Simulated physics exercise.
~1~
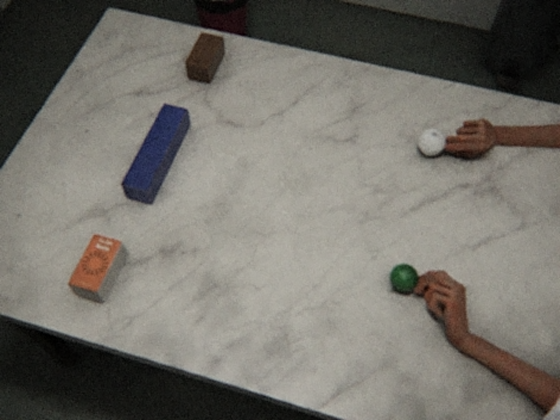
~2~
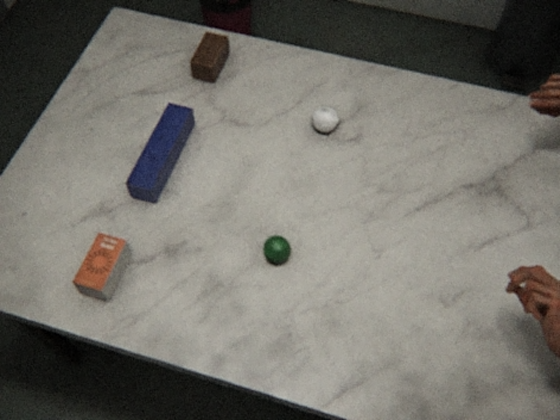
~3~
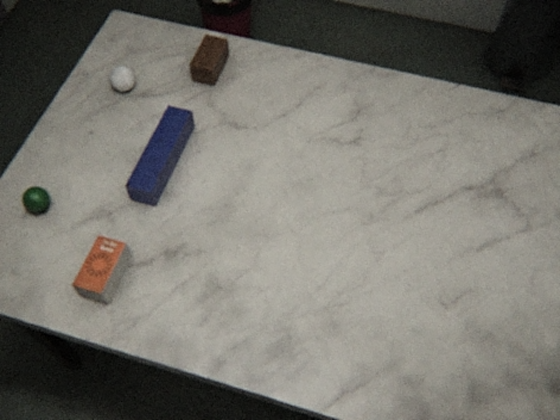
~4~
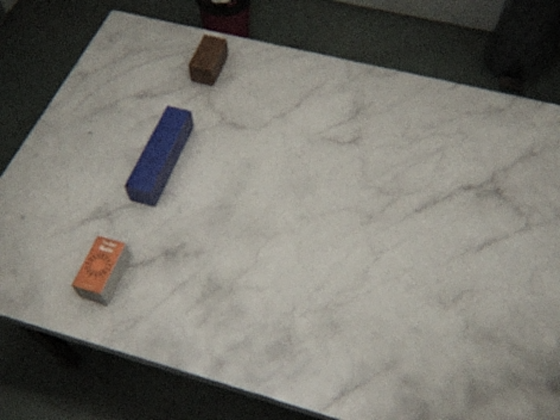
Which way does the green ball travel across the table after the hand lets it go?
The green ball moves to the left across the table.
Hands send a green ball and a round white object left through gaps, out of sight.
